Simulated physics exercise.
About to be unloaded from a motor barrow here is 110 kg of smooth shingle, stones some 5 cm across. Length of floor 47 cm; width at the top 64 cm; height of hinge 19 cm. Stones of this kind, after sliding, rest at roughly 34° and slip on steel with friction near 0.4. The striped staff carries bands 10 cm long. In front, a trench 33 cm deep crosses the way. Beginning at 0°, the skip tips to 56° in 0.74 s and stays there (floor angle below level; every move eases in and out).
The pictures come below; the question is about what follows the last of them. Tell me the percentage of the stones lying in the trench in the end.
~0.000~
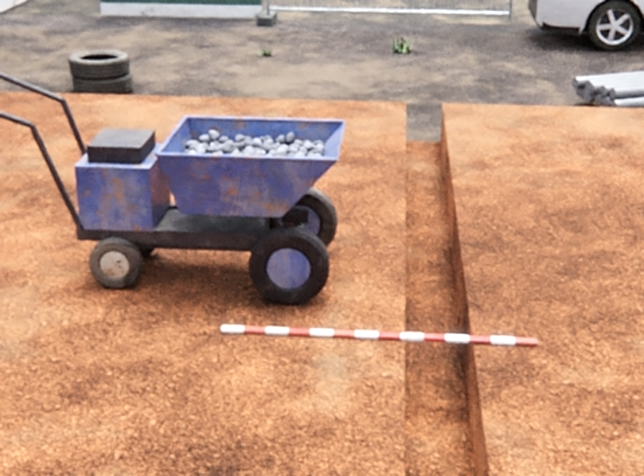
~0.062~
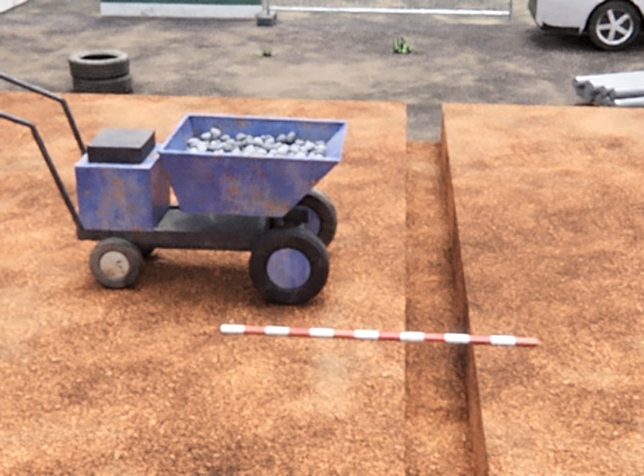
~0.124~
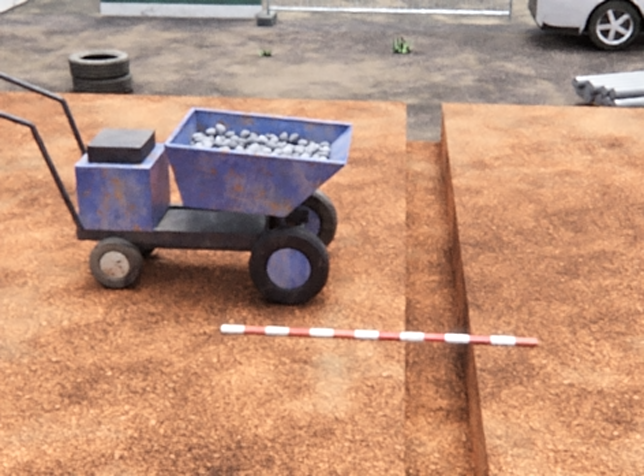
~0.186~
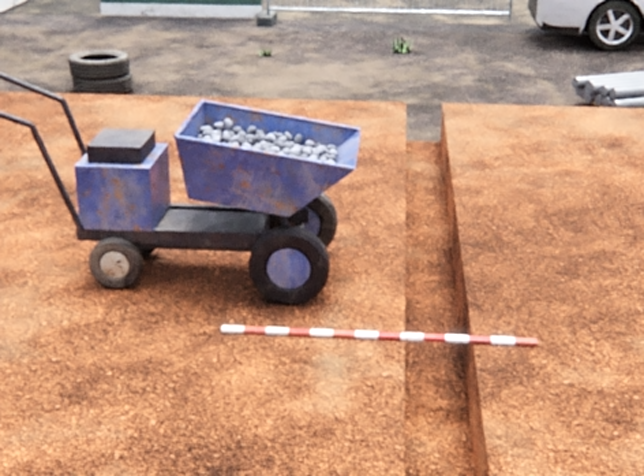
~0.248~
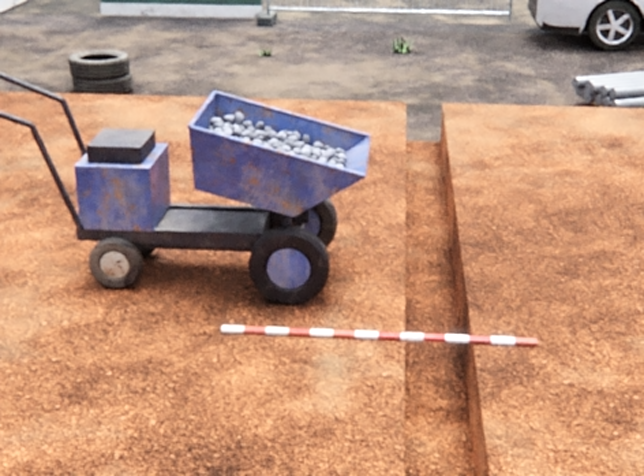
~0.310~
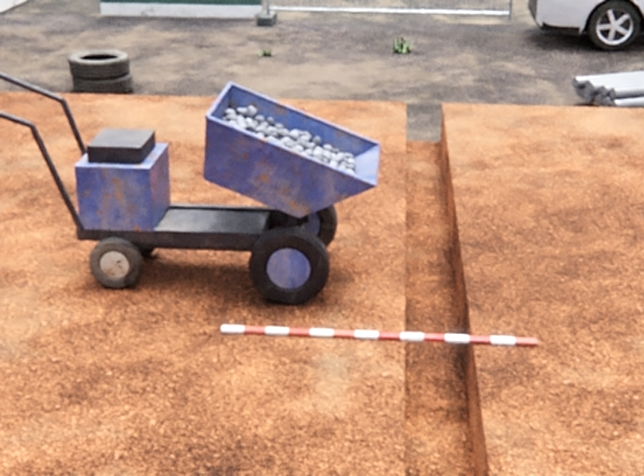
Close to 60 %.
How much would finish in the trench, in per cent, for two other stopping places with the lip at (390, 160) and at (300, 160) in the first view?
Around 20 and then 65 percent.
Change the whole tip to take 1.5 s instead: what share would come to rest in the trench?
Roughly 70 per cent.
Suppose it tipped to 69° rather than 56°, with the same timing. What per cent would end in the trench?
It would come to about 65 percent.
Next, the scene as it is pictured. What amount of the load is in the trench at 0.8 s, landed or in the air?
About 10 per cent by then.
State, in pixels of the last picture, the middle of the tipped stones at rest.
The tipped stones centre close to (444, 325).
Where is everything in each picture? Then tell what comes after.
In the first picture, lip at (336, 160), floor tilted 0°, highest stones at (251, 147).
In the second picture, lip at (339, 161), floor tilted 1°, highest stones at (232, 146); the stones move at 0.2 m/s on average.
In the third picture, lip at (345, 164), floor tilted 4°, highest stones at (230, 141); the stones move at 0.5 m/s on average.
In the fourth picture, the skip is at 9°, its lip at (354, 169); the top of the load is at (222, 134); the stones move at 0.7 m/s on average.
In the fifth picture, the skip is at 15°, its lip at (365, 176); the top of the load is at (226, 126); the stones move at 0.8 m/s on average.
In the sixth picture, lip at (376, 186), floor tilted 21°, highest stones at (236, 118); the stones move at 0.9 m/s on average.
After 0.6 s the floor is at 47°; 100 % in the skip; the foremost stones are at (384, 207).
After 0.8 s the floor is at 56°; 92 % in the skip, 8 % in the trench; the foremost stones are at (449, 242).
After 1.2 s the floor is at 56°; 53 % in the skip, 26 % in the trench, 21 % past the trench; the foremost stones are at (554, 294).
After 3.1 s the floor is at 56°; 17 % in the skip, 60 % in the trench, 23 % past the trench; the foremost stones are past the picture's edge.
